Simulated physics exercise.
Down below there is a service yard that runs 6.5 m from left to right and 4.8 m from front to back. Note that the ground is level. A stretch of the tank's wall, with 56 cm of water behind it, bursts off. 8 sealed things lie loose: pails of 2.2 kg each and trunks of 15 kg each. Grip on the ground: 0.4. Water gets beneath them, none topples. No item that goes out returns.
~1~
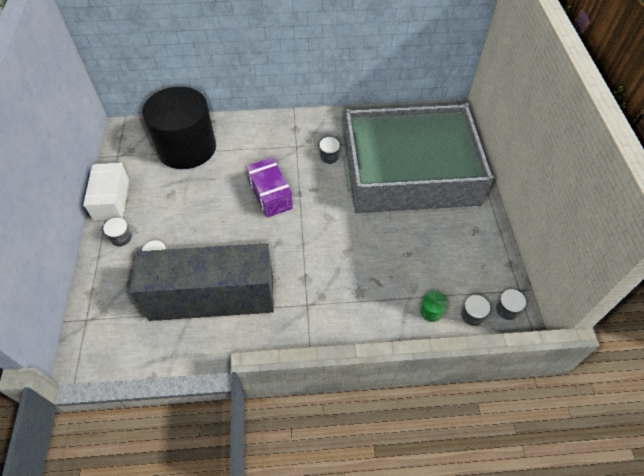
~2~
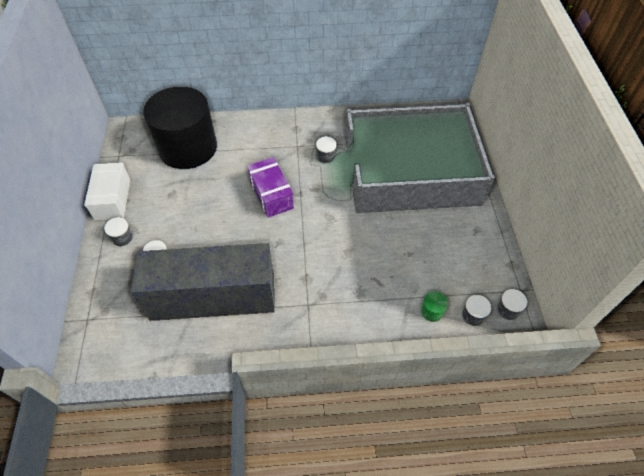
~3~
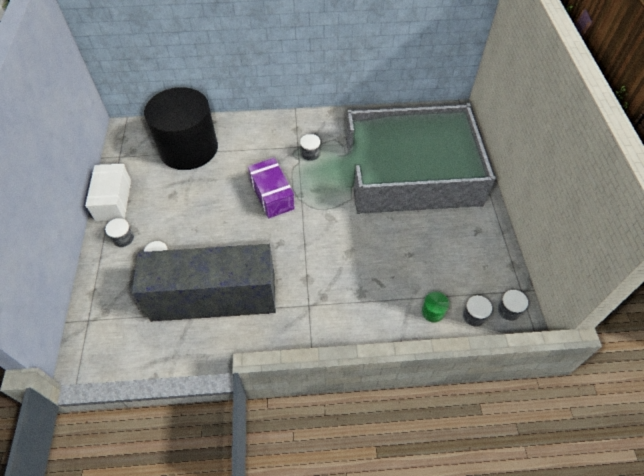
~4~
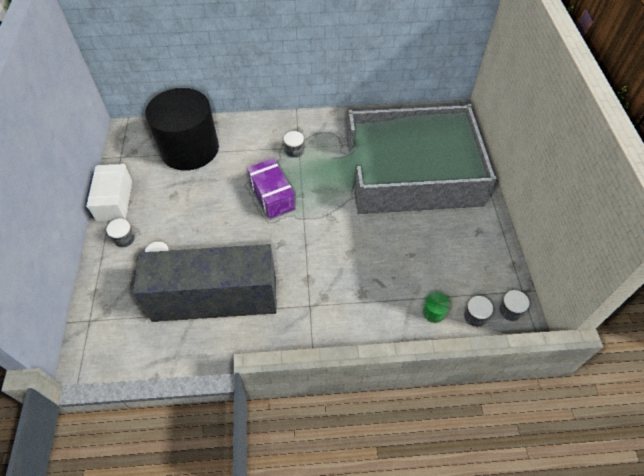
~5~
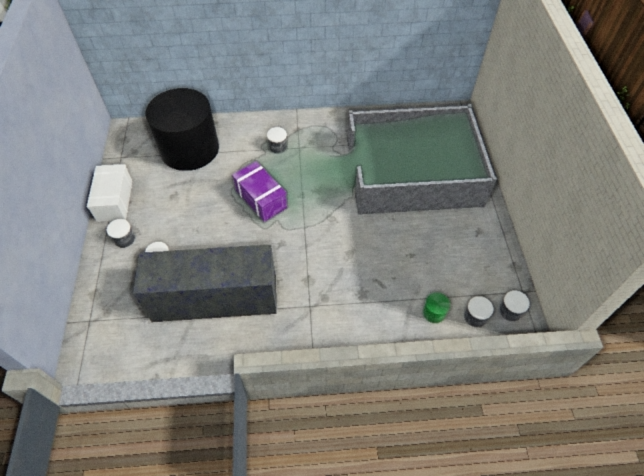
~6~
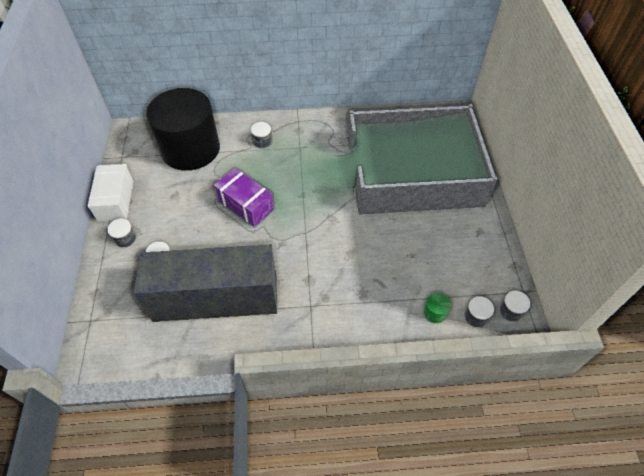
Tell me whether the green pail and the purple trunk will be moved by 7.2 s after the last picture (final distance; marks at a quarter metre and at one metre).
The green pail? It does not go anywhere much. The purple trunk? It relocates a long way.
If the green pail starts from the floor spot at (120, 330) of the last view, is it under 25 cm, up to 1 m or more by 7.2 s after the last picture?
Put there, it wanders off a long way.
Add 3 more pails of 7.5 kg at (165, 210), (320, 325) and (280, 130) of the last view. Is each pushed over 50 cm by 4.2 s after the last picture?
Listed order gives above the limit, within the limit, above the limit.
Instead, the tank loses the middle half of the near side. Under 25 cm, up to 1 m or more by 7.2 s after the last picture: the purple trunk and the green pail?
Well, the purple trunk basically stays there and the green pail goes a long way.
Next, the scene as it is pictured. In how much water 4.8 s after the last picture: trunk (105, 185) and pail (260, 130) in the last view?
12 and 9 cm.
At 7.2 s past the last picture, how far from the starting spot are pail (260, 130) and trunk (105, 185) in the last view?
Taking them in turn, the shifts are 350 cm and 140 cm.
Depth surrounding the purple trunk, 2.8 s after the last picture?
3 cm, roughly.
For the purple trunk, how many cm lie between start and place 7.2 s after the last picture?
Around 300 cm from where it started.
Then, 0.9 s after the last picture the green pail is near (439, 303), 0.0 m from its start, aground; the purple trunk is near (142, 236), 2.1 m from its start, aground; 0 of 8 are out; 0 afloat.
Then, 2.8 s after the last picture the green pail is near (439, 303), 0.0 m from its start, aground; the purple trunk is near (120, 361), 3.3 m from its start, aground; 1 of 8 are out; 3 afloat.
Then, 4.8 s after the last picture the green pail is near (439, 303), 0.0 m from its start, aground; the purple trunk is near (178, 379), 3.2 m from its start, aground; 2 of 8 are out; 2 afloat.
Then, 7.2 s after the last picture the green pail is near (439, 303), 0.0 m from its start, aground; the purple trunk is near (178, 379), 3.2 m from its start, aground; 2 of 8 are out; 2 afloat.
